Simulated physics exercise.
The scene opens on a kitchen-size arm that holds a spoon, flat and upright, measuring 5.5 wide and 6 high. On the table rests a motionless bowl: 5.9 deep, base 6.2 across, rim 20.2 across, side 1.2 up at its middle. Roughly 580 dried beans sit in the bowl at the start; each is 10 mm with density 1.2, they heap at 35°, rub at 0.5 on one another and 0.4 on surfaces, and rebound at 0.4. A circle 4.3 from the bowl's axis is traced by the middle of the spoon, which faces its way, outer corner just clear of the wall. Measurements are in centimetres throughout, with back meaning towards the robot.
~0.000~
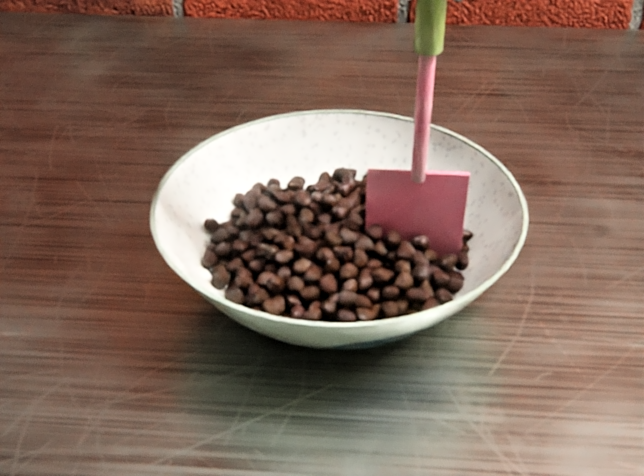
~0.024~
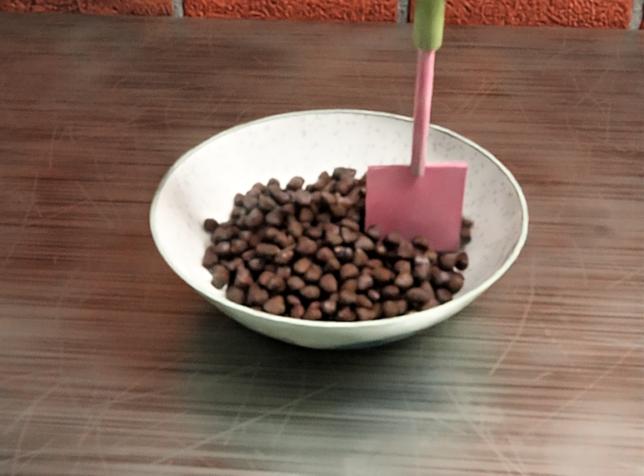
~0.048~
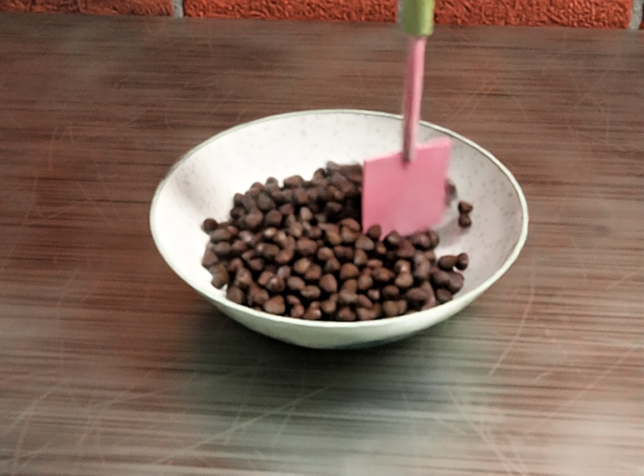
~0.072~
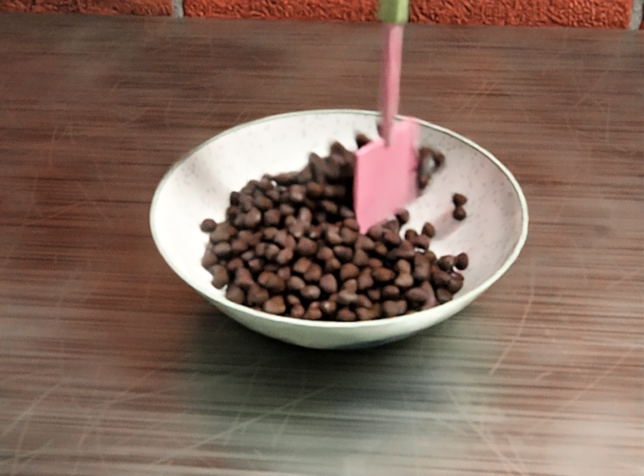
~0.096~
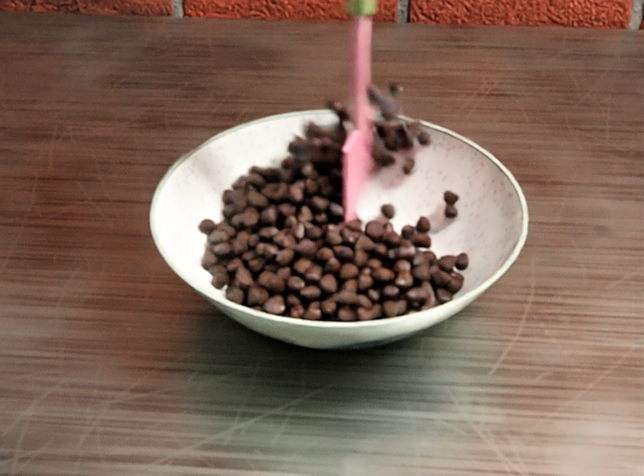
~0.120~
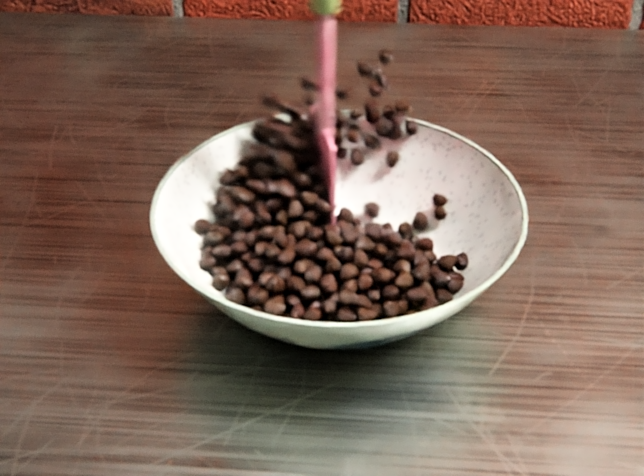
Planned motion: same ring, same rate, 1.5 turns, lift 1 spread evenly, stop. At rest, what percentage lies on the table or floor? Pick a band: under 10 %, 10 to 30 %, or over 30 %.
Band: Over 30 %.
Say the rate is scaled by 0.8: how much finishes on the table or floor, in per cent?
30 %.
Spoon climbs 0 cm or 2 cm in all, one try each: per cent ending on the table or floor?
Around 60 percent, then 35 percent.
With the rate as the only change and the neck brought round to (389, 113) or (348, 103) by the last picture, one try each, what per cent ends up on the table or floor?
Near 15 in a hundred for the first and near 40 in a hundred for the second.
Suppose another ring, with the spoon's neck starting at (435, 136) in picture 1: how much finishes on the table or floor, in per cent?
It comes to around 35 percent.
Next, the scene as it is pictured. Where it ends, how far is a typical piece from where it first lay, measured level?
Near 10 cm.
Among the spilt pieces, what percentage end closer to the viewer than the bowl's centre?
Around 60 percent of the pieces.
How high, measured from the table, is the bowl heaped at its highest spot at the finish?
5.5 cm or so.
By 0.28 s, 270° round, highest piece 12 above the table; 460 in the bowl, 29 on the table or floor, 94 in flight or on the tool.
By 0.44 s, 76° round, highest piece 10 above the table; 377 in the bowl, 155 on the table or floor, 51 in flight or on the tool.
By 0.72 s, 180° round, highest piece 5 above the table; 352 in the bowl, 231 on the table or floor.
By 1.42 s, 180° round, highest piece 5 above the table; 352 in the bowl, 231 on the table or floor.
Final count, 352 in the bowl, 231 on the table or floor. That is 40 % on the table or floor.
